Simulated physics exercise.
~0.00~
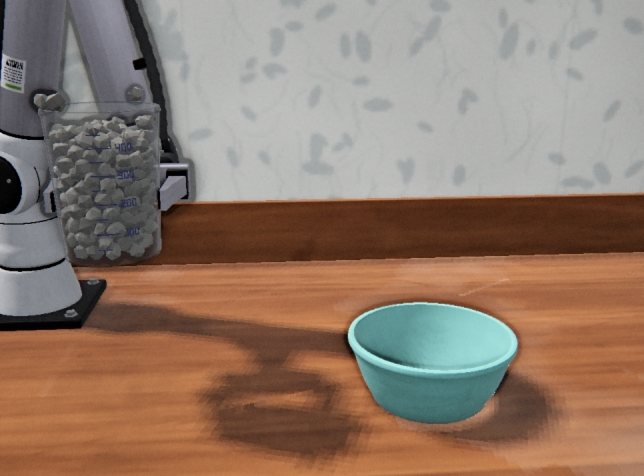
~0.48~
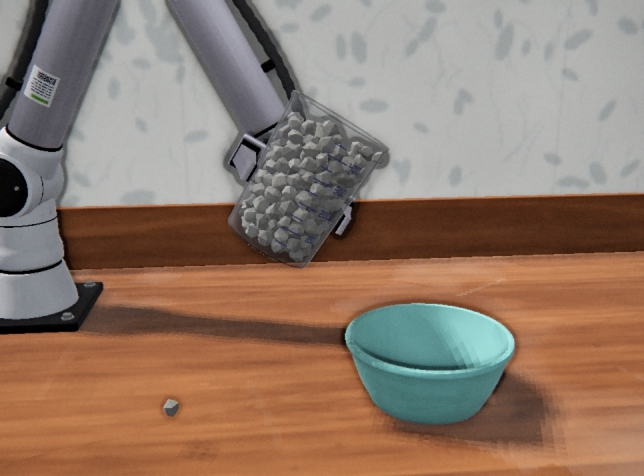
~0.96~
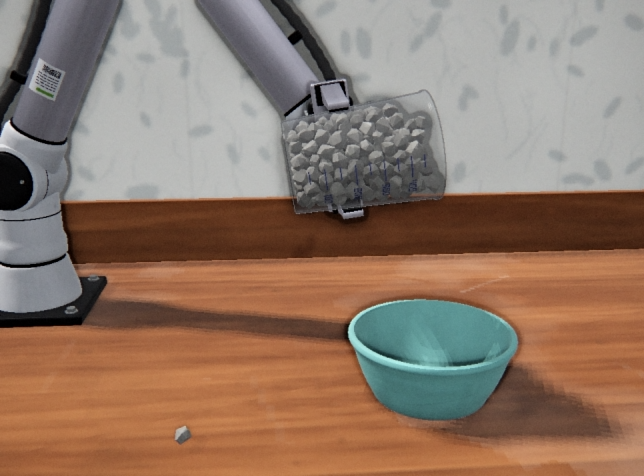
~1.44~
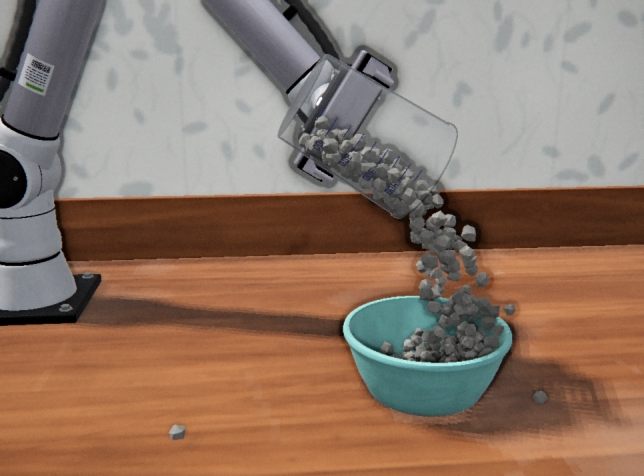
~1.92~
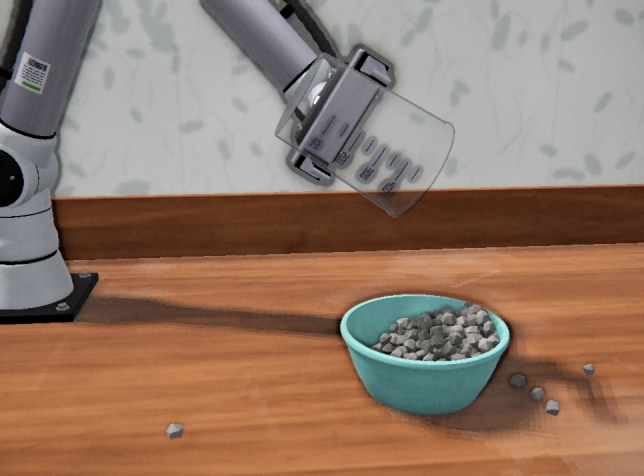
A robot arm holds a clear tumbler packed with small grey pebbles upright at the left of a wooden table, where a teal bowl stands to the right. The arm swings the tumbler to the right, leaning it over, and a single pebble lands on the table near the front. It carries the tumbler farther right and lays it on its side above the bowl. Then it tips the mouth downward, and the pebbles pour out in a thick stream. The tumbler ends empty and still tilted, with the bowl heaped with pebbles and a few strays scattered on the table.
